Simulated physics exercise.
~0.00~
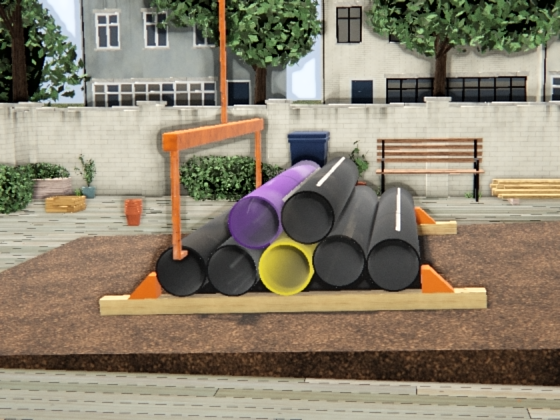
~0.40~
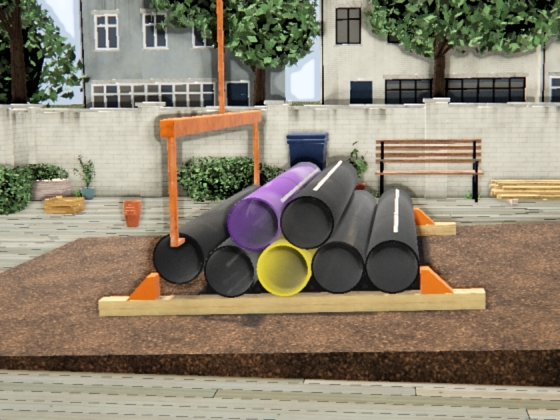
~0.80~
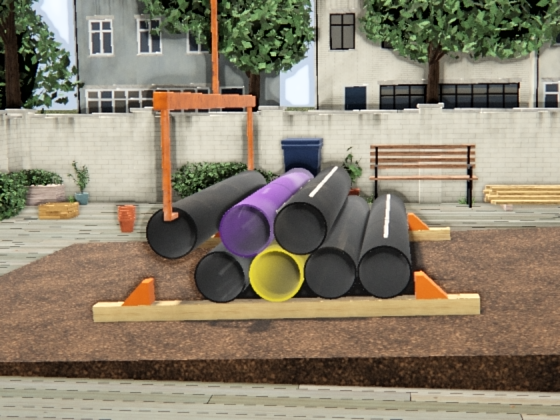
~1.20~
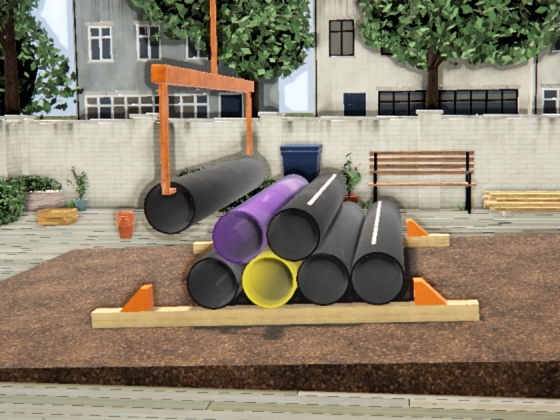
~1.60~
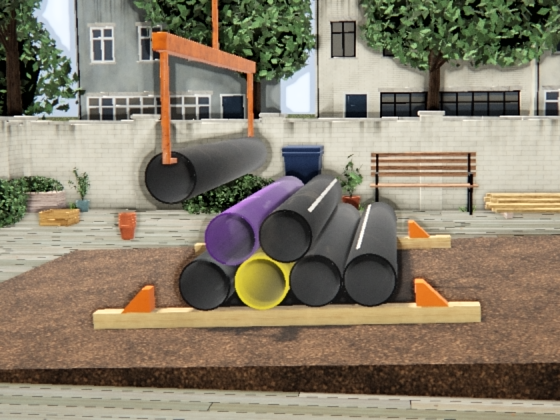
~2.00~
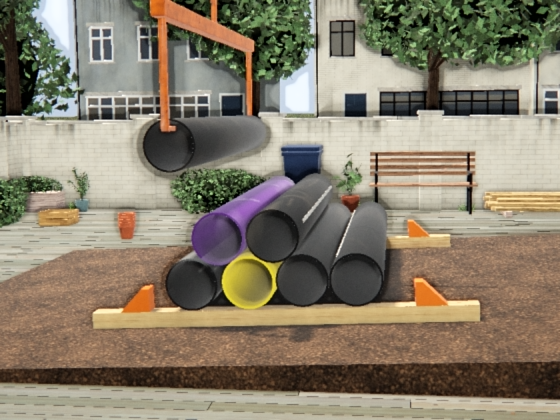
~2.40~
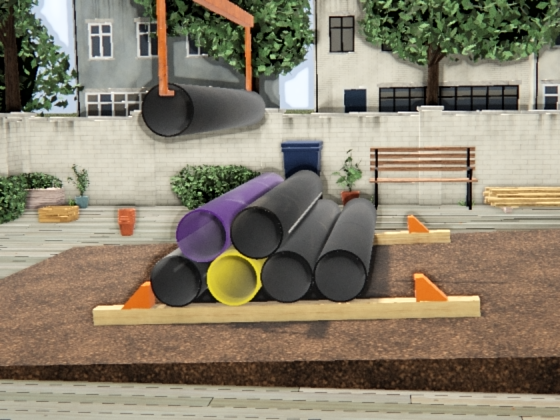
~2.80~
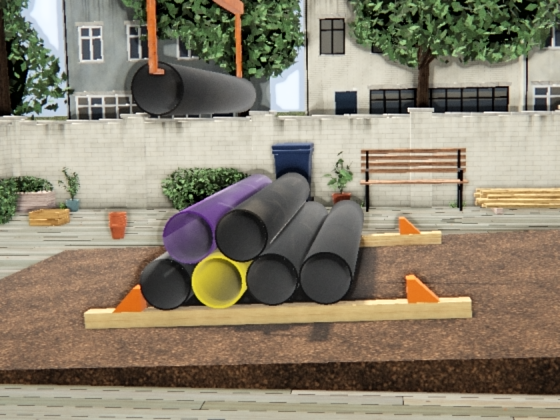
A stack of large hollow pipes, seen end-on from the front, lies on timber bearers between orange chocks on brown soil, with a pale wall, a bench and houses behind. Most are black, with a purple one in the upper row and a yellow one below it. An orange lifting beam hooks the black pipe at the lower left and raises it clear of the stack. The remaining pipes then roll left together, the purple one dipping slightly. The lifted pipe keeps rising, and at the end the stack sits against the left chock, purple still above yellow.
